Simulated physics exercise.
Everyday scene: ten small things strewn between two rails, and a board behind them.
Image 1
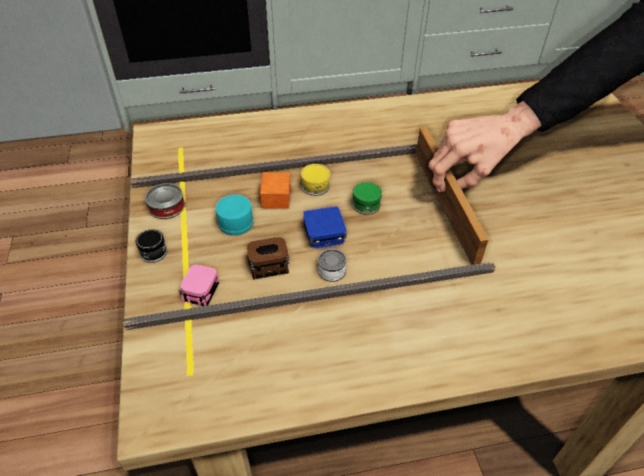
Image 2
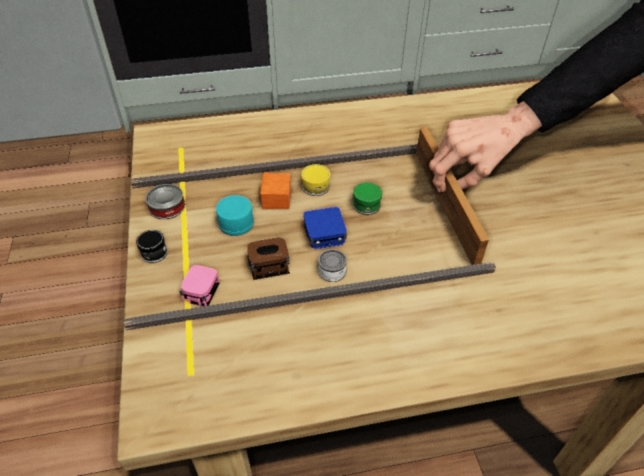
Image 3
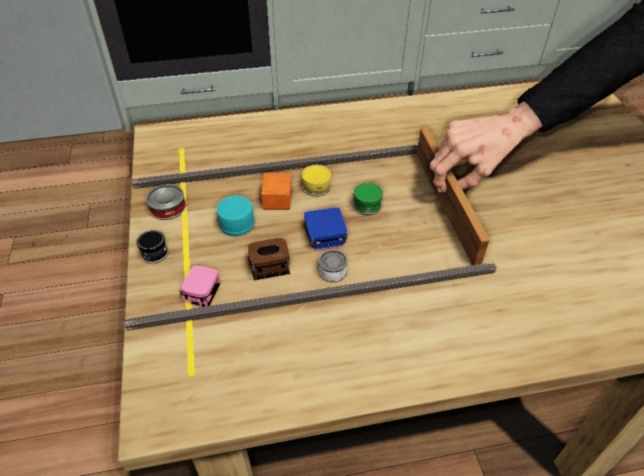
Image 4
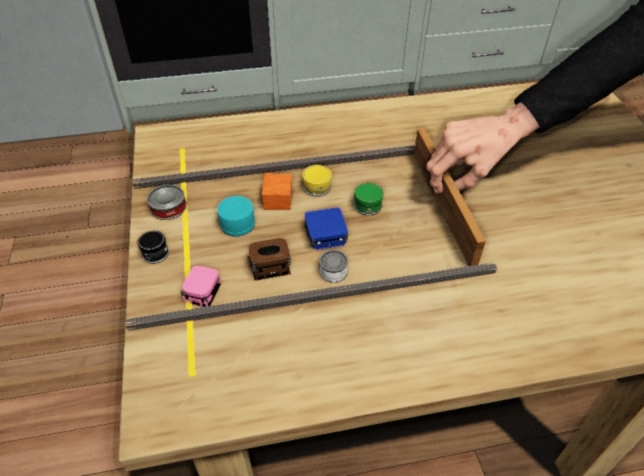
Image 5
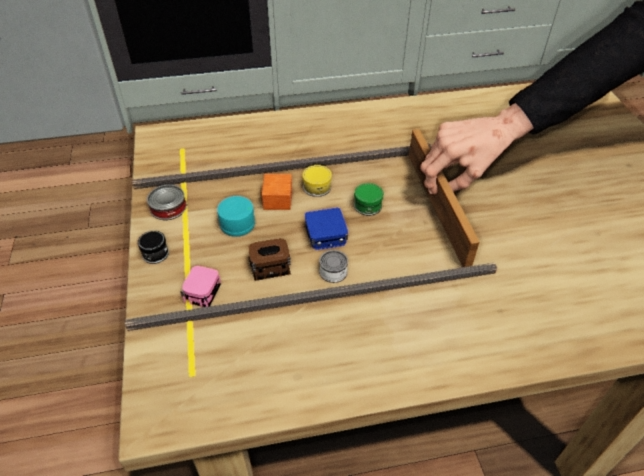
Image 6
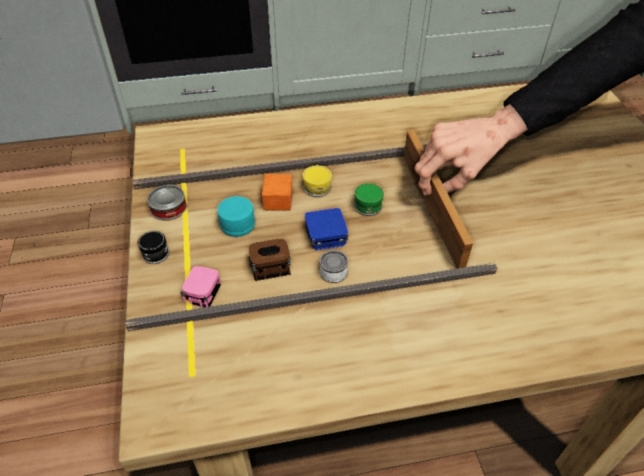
In the video, ten small items, including tins, blocks and a pink case, sit between two rails on a wooden table. A hand holds a wooden board still at the right, then slides it slightly left while the items stay put.
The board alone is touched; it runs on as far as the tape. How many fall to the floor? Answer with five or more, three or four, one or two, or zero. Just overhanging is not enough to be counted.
The count that falls is one or two.
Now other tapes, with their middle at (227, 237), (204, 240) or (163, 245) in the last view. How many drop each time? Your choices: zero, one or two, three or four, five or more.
First no fall at all, then none, and lastly five or over.
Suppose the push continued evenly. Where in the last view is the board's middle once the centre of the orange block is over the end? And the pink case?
The middle would be close to (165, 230) and then close to (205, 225).
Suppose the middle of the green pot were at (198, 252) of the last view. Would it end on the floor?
From that start the object is safe.
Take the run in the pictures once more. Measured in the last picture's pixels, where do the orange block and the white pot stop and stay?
In the last picture the orange block sits around (151, 209) and the white pot around (173, 290).
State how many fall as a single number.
Count of fallen: 2.
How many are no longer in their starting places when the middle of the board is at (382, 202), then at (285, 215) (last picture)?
First 1 and then 7.
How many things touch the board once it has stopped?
It's touching 4 at the end.
Soon after, none off yet; black tin at rest near (154, 248); red tin at rest near (167, 203); pink case at rest near (202, 288).
Then, none off yet; black tin at rest near (154, 248); red tin at rest near (167, 203); pink case moved a little near (191, 292).
At rest, the number that fall off is one or two; fallen, pink case and red tin.
